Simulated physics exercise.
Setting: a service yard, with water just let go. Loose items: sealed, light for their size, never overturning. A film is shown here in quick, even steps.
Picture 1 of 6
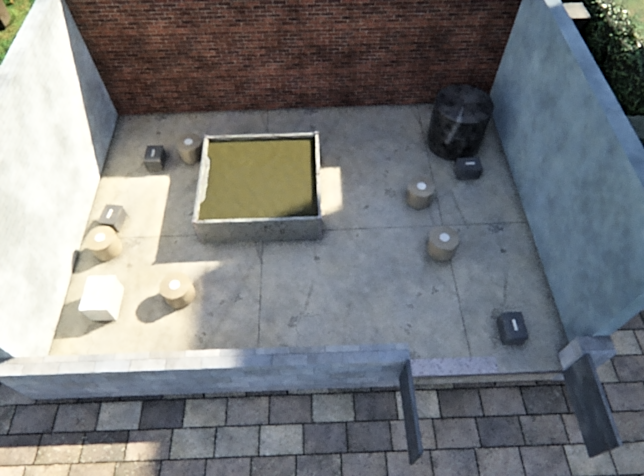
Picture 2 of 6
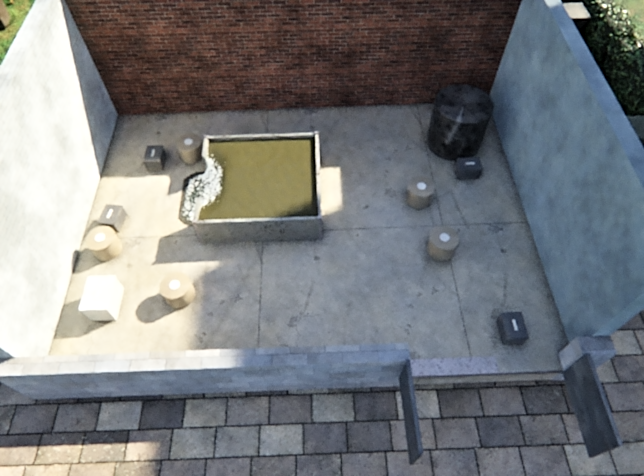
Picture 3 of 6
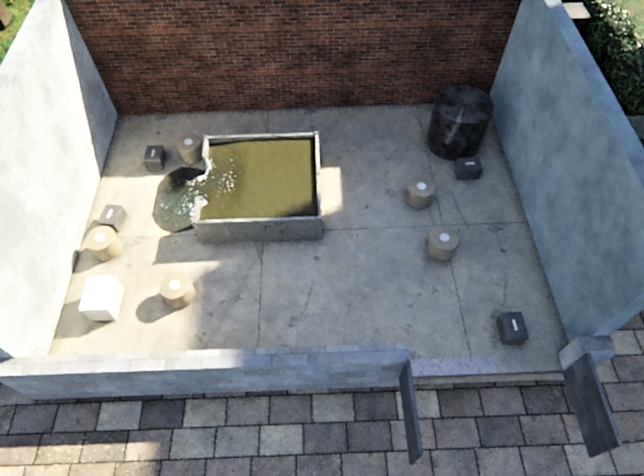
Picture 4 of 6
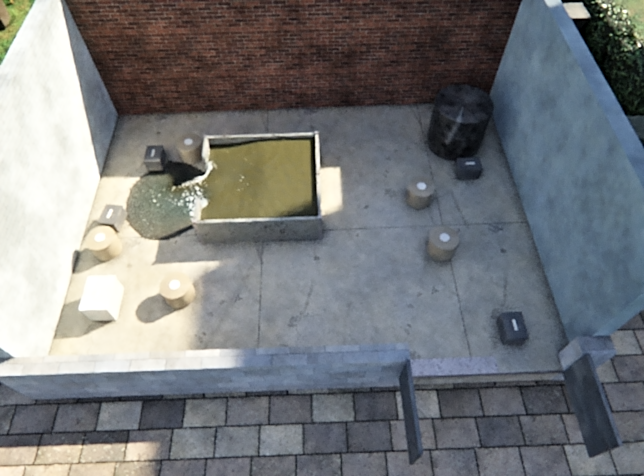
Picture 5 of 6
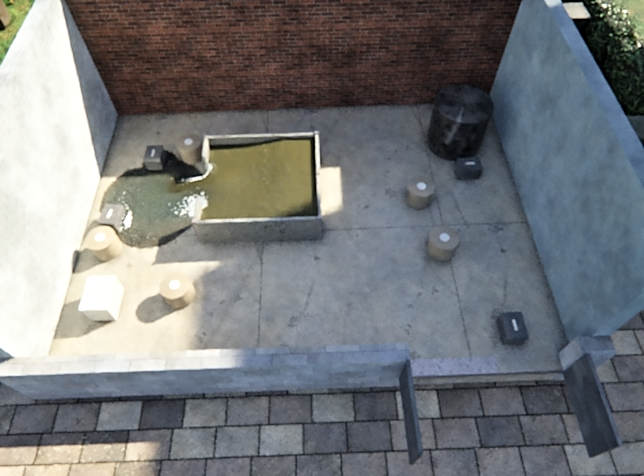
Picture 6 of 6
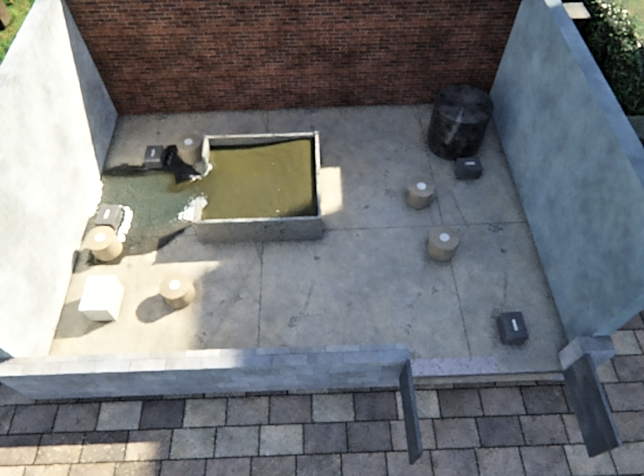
The clip opens on a walled yard seen from above, with a square tank of murky yellowish water and scattered drums and boxes. The tank's left side gives way in white foam, and dark water spreads leftward across the floor, reaching the nearby boxes and left wall while the objects barely move.
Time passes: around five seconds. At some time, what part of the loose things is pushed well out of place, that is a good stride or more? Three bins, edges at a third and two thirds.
Band-wise it's the middle band, a third to two thirds.
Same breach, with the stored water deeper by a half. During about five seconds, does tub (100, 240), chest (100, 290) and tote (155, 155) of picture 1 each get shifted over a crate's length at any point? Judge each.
Going through them in turn, I'd say got there, then got there, then got there.
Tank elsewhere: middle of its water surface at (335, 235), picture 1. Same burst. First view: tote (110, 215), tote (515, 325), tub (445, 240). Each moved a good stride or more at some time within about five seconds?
Well, in order they come out as moved that far, stayed within it and stayed within it.
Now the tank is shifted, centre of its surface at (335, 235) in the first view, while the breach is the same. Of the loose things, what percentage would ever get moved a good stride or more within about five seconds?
My guess is about 40 percent of them.
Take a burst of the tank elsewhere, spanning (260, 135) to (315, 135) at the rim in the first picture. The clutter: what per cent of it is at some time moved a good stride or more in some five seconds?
I'd put it around 0 percent.
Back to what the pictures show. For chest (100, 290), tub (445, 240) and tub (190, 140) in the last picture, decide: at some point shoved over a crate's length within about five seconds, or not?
Note, listed order - moved a long way / never went far / never went far.
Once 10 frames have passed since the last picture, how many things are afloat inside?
I make it 1 of them.
A moment on, 0 of 10 are well off their spots; 1 afloat.
Next, 3 of 10 are well off their spots; 1 afloat.
Later, 4 of 10 are well off their spots; 2 afloat.
In the end, 4 of 10 are well off their spots, and 4 have been at some point; 1 afloat.
